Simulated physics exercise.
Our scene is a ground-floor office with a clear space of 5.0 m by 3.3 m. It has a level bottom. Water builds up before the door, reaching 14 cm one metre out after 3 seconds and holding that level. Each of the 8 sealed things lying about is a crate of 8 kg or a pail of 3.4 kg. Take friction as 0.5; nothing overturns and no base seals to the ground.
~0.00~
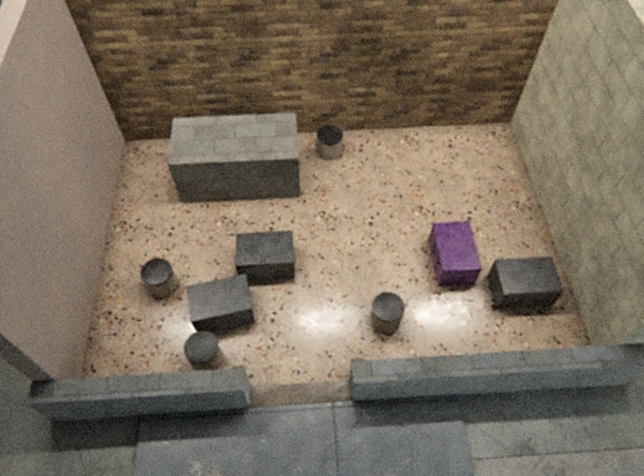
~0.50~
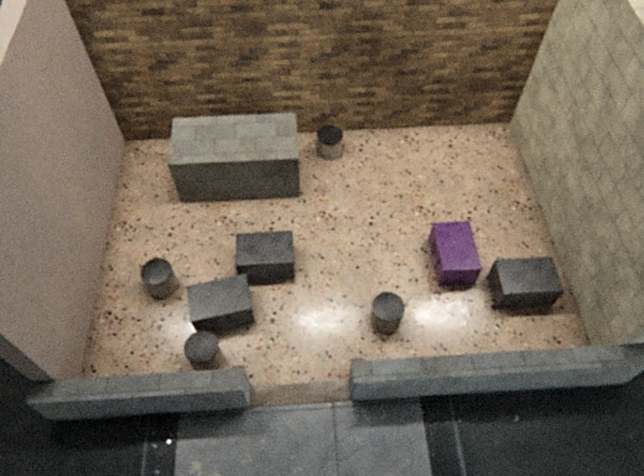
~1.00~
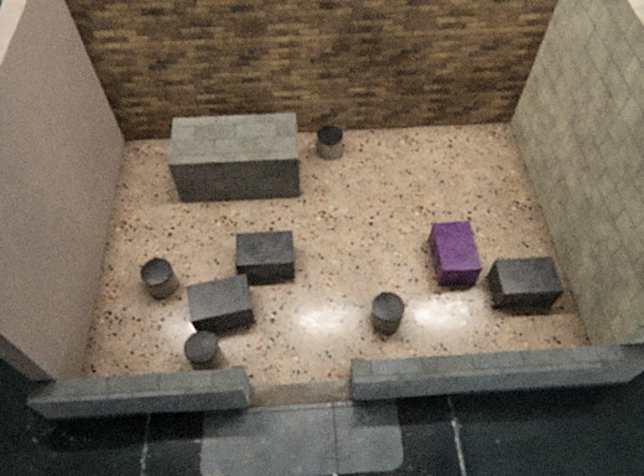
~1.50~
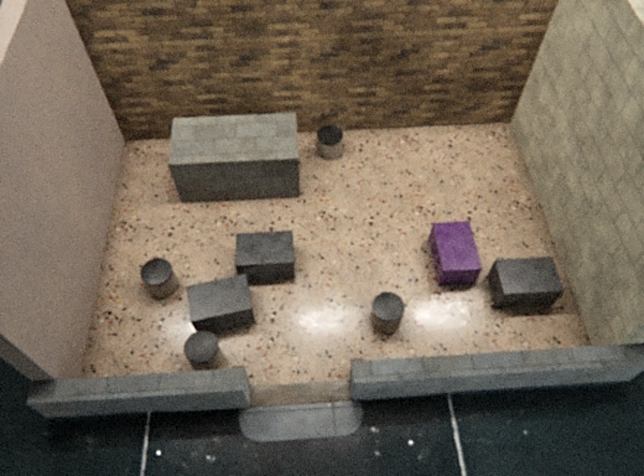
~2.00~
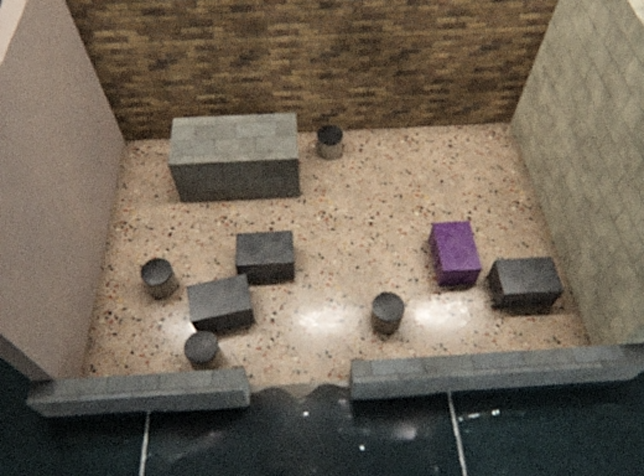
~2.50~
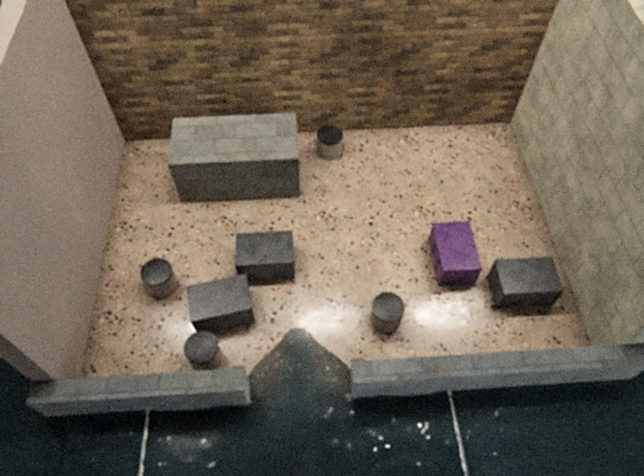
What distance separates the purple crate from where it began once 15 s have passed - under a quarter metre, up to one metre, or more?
The gap is under a quarter metre.
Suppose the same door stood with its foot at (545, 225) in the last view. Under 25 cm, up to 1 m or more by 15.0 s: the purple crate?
That would leave the purple crate a long way off.
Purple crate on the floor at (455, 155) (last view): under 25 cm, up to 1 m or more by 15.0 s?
What happens is it gets pushed a long way.
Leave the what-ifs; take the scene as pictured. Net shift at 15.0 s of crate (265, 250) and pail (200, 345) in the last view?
140 cm and 20 cm respectively.
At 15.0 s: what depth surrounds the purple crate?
Roughly 4 cm at that moment.
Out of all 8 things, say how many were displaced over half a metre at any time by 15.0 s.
The answer here is 6.
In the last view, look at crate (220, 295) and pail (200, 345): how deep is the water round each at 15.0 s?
Close to 4 and 6 centimetres.
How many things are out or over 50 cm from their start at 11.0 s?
The answer is 2.
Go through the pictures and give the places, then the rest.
The first frame shows the purple crate at (457, 245) rests on the ground; 0.0 m2 under water; 0 of 8 have shifted.
The second frame shows the purple crate at (457, 245) rests on the ground; water covers 0.0 m2; 0 of 8 have shifted.
The third frame shows the purple crate at (457, 245) rests on the ground; 0.0 m2 under water; 0 of 8 have shifted.
The fourth frame shows the purple crate at (457, 245), on the bottom; water covers 0.0 m2; 0 of 8 have shifted.
The fifth frame shows the purple crate at (457, 245) rests on the ground; 0.0 m2 under water; 0 of 8 have shifted.
The sixth frame shows the purple crate at (457, 245), on the bottom; water covers 0.3 m2; 0 of 8 have shifted.
After 3.5 s the purple crate is near (457, 245), 0.0 m from its start, aground; 0 afloat.
After 6.8 s the purple crate is near (457, 245), 0.0 m from its start, aground; 2 afloat.
After 11.0 s the purple crate is near (457, 245), 0.0 m from its start, aground; 2 afloat.
After 15.0 s the purple crate is near (447, 249), 0.1 m from its start, afloat; 7 afloat.
